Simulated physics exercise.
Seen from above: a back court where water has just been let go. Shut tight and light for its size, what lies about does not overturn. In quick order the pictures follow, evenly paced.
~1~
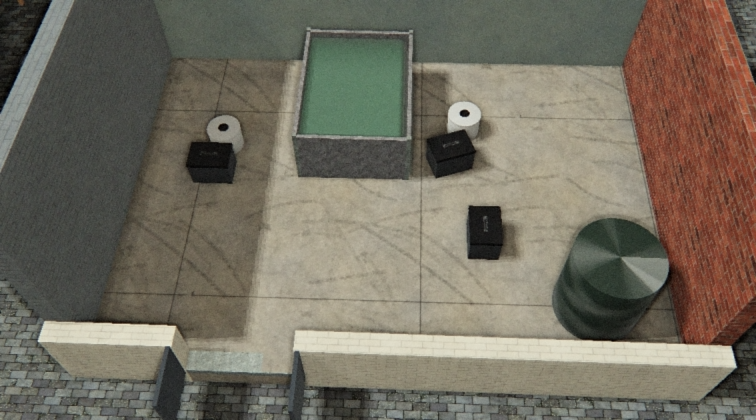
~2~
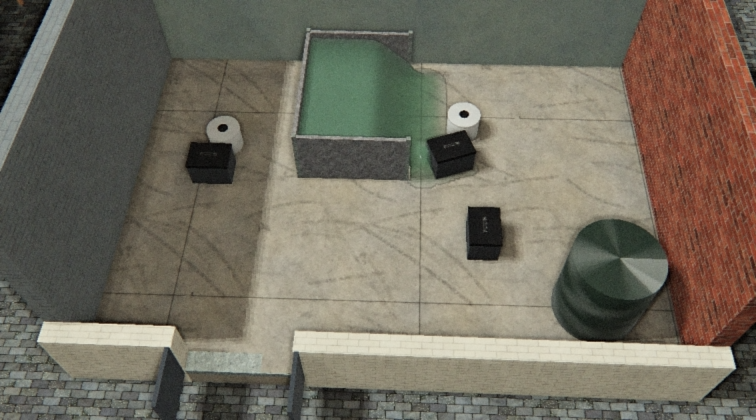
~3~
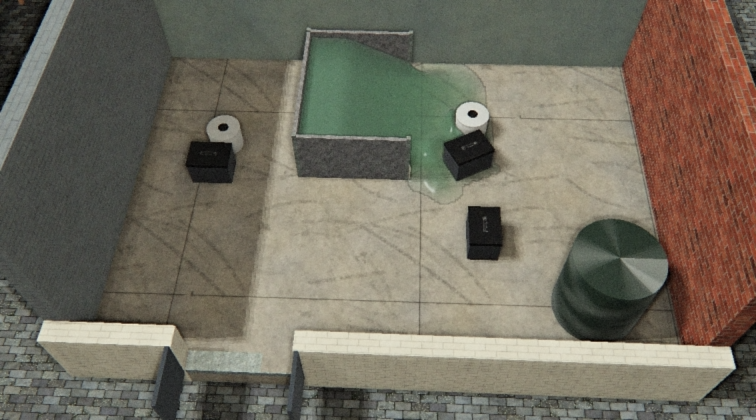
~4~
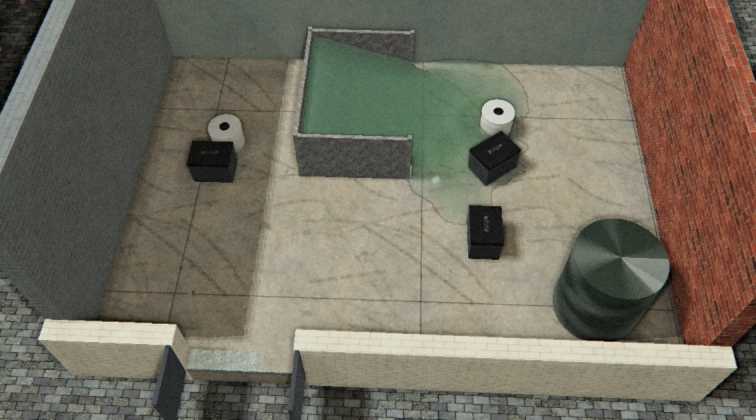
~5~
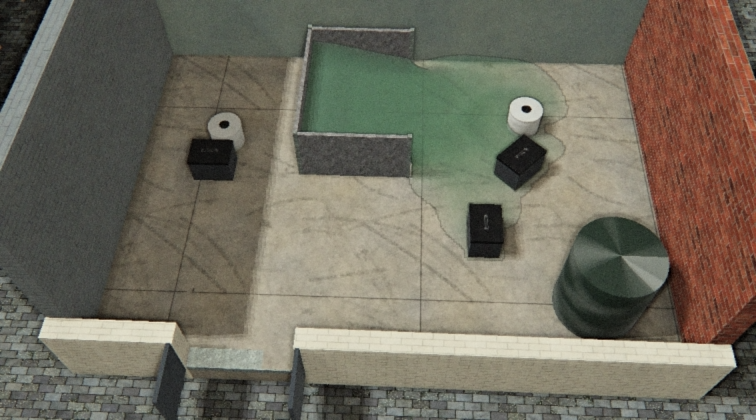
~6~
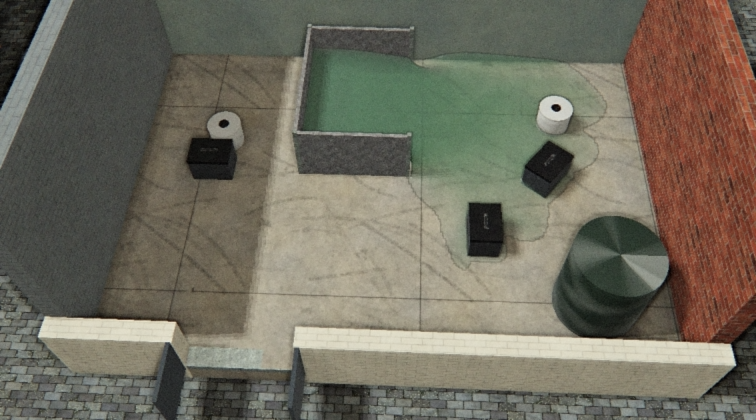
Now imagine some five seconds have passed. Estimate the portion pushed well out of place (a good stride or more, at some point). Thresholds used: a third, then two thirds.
My call: A third to two thirds.
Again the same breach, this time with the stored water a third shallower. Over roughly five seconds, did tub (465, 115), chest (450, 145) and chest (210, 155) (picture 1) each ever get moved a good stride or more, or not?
Taking them as listed - the full distance for the first, the full distance for the second, a shorter distance for the third.
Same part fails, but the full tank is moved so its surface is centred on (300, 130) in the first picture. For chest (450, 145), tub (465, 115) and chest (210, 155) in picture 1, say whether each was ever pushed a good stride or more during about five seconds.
Item one travelled far enough, item two travelled far enough, item three not displaced far.
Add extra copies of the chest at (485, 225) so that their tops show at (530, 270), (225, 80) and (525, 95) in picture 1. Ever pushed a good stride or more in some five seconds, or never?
Listed in order: Displaced, hardly budges, then displaced.
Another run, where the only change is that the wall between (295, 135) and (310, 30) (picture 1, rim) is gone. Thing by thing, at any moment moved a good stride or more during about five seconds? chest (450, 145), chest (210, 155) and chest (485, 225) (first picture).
Lab note - in sequence: Never that far; made it that far; never that far.
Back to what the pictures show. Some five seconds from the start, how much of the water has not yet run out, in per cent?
I'd say close to 100 percent.
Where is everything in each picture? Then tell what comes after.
The first frame shows a chest at (451, 145) rests on the ground; a tub at (465, 114) rests on the ground; 0 of 5 have shifted.
The second frame shows a chest at (452, 146) rests on the ground; a tub at (464, 115), on the bottom; 0 of 5 have shifted.
The third frame shows a chest at (470, 146) rests on the ground, close to its start; a tub at (473, 114), on the bottom, close to its start; 2 of 5 have shifted.
The fourth frame shows a chest at (496, 149), on the bottom, a stride from its start; a tub at (499, 112) rests on the ground, a stride from its start; 2 of 5 have shifted.
The fifth frame shows a chest at (522, 153), on the bottom, a stride from its start; a tub at (526, 109) rests on the ground, a stride from its start; 2 of 5 have shifted.
The sixth frame shows a chest at (550, 160), on the bottom, a stride from its start; a tub at (556, 108), on the bottom, a stride from its start; 2 of 5 have shifted.
A moment on, 2 of 5 are well off their spots; 0 afloat.
Next, 2 of 5 are well off their spots; 2 afloat.
Later, 2 of 5 are well off their spots; 2 afloat.
In the end, 3 of 5 are well off their spots, and 3 have been at some point; 2 afloat.
